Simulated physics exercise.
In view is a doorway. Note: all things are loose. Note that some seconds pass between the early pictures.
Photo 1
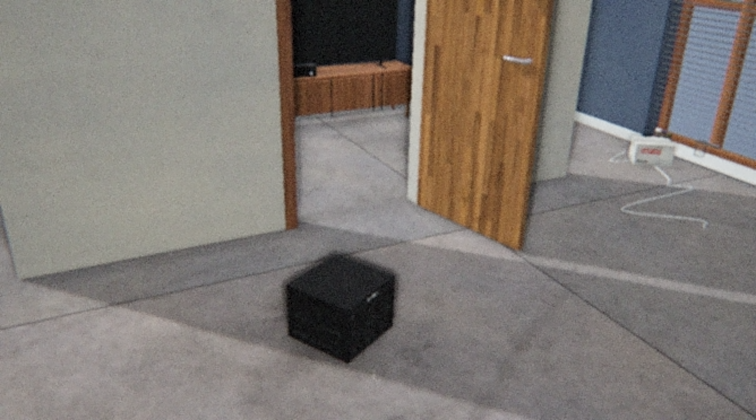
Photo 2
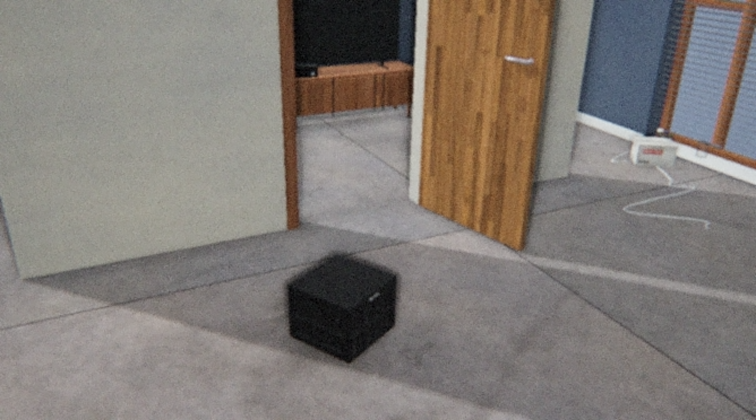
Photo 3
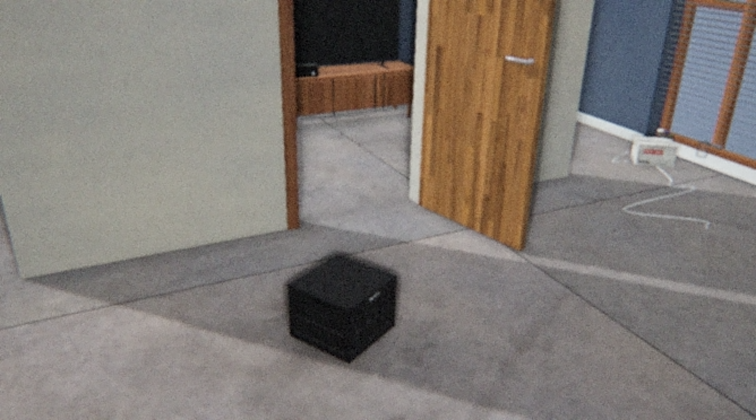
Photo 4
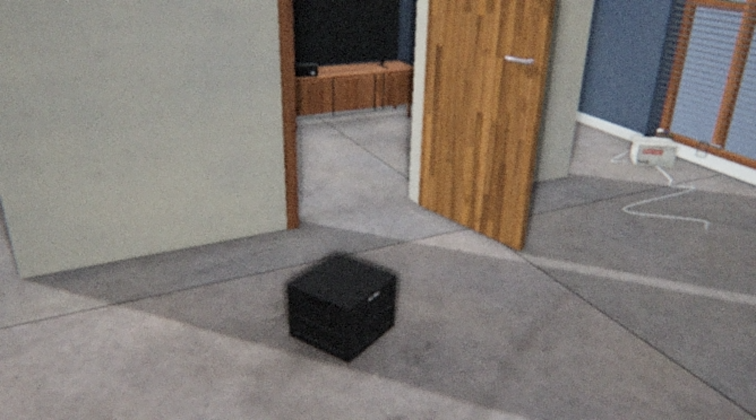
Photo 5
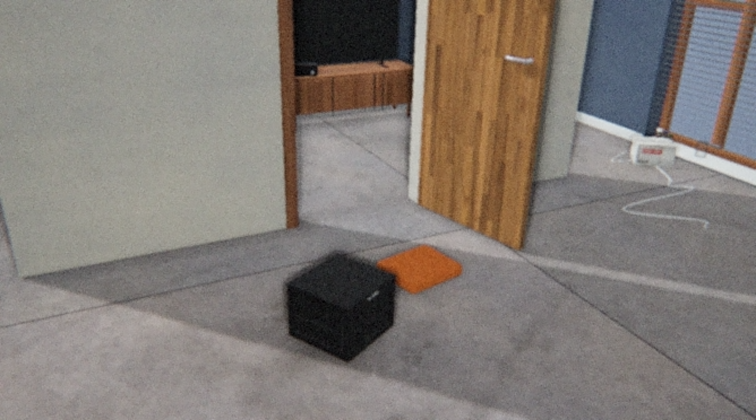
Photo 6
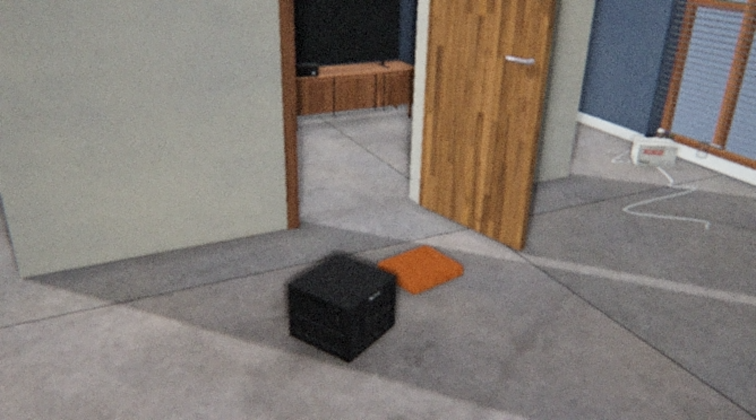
The video shows a black crate on a gray floor near a wide-open wooden door, all staying essentially still. Later, a flat orange cushion appears on the floor just behind and to the right of the crate, and lies there.
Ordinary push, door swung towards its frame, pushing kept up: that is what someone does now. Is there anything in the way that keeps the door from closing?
My guess: Door fully home.
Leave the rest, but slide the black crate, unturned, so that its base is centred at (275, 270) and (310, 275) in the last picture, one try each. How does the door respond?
Well, on the first go it makes it all the way, and on the second it makes it all the way.
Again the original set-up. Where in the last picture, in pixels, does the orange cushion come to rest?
Near pixel (376, 278).
Then, 1.00 s after the last picture, door at 65°; orange cushion slid a little near (404, 272).
Then, 1.40 s after the last picture, door at 42°; orange cushion slid about its own width near (376, 278).
At rest, door at 0°; moved from the start, orange cushion; black crate in place. Seen from the same camera at the end, orange cushion near (376, 278).
